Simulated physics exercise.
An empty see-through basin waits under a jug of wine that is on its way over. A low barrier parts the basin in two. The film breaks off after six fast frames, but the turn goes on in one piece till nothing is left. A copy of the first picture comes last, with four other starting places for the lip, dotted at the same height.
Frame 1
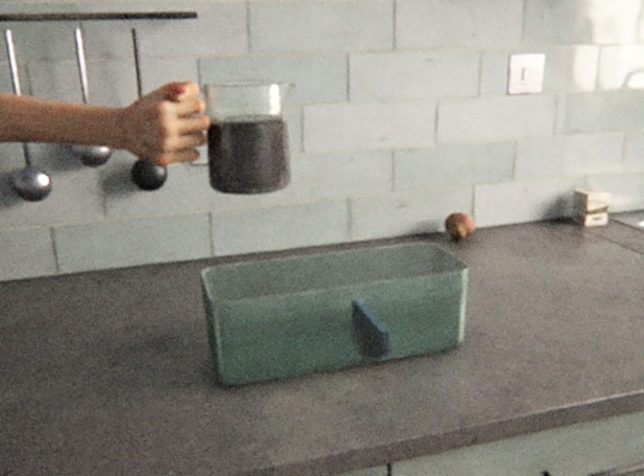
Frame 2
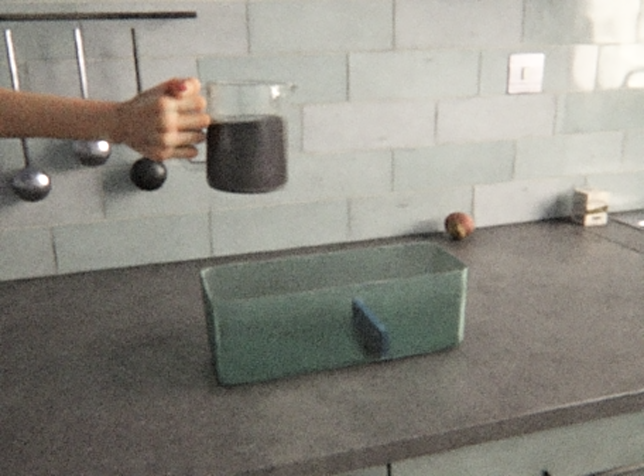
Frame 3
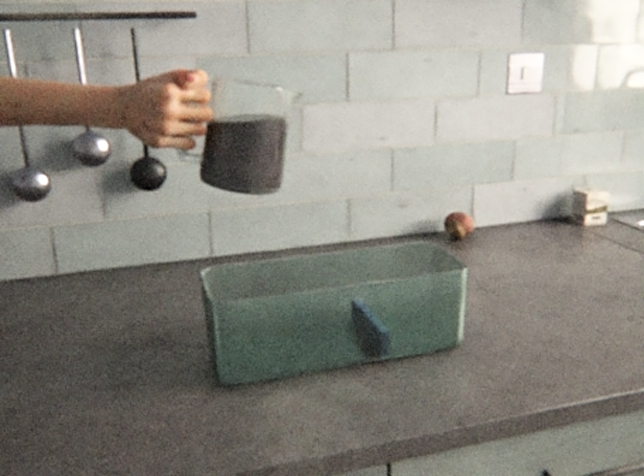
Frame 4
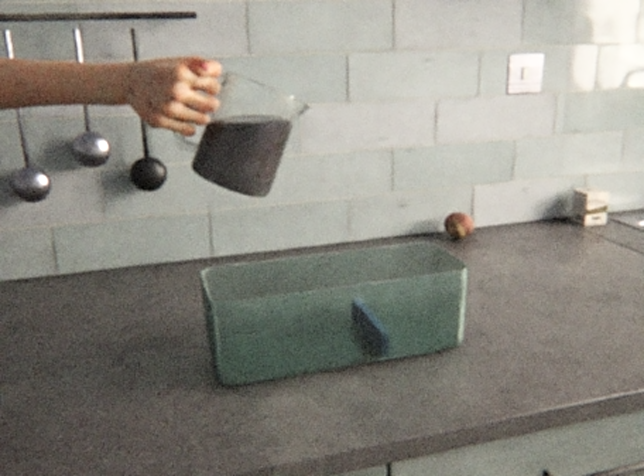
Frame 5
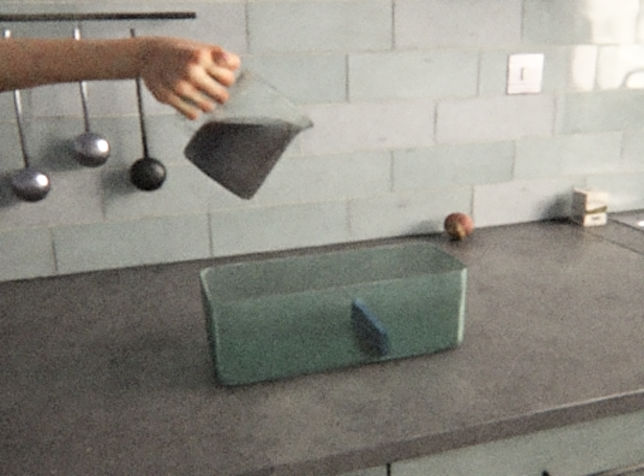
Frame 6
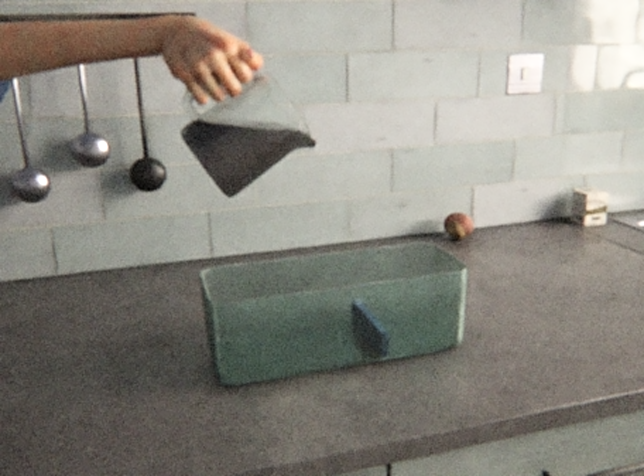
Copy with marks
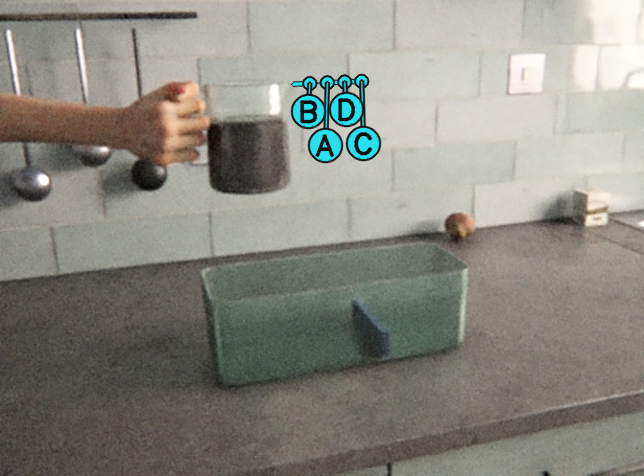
Hand tilting a glass jug of dark wine steadily to the right above an empty green see-through basin on a kitchen counter.
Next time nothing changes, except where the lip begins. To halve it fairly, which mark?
Go for B.
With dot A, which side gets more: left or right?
The right one.
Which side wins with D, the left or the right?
The right one.
On the marked copy, A at (327, 82); B at (309, 83); C at (361, 81); D at (344, 82).
Choosing A, about 22 % ends left of the wall and 73 % right of it; 5 % is lost outside.
Choosing B, about 54 % ends left of the wall and 44 % right of it.
Choosing C, about 24 % ends left of the wall and 66 % right of it; 10 % is lost outside.
Choosing D, about 14 % ends left of the wall and 79 % right of it; 6 % is lost outside.
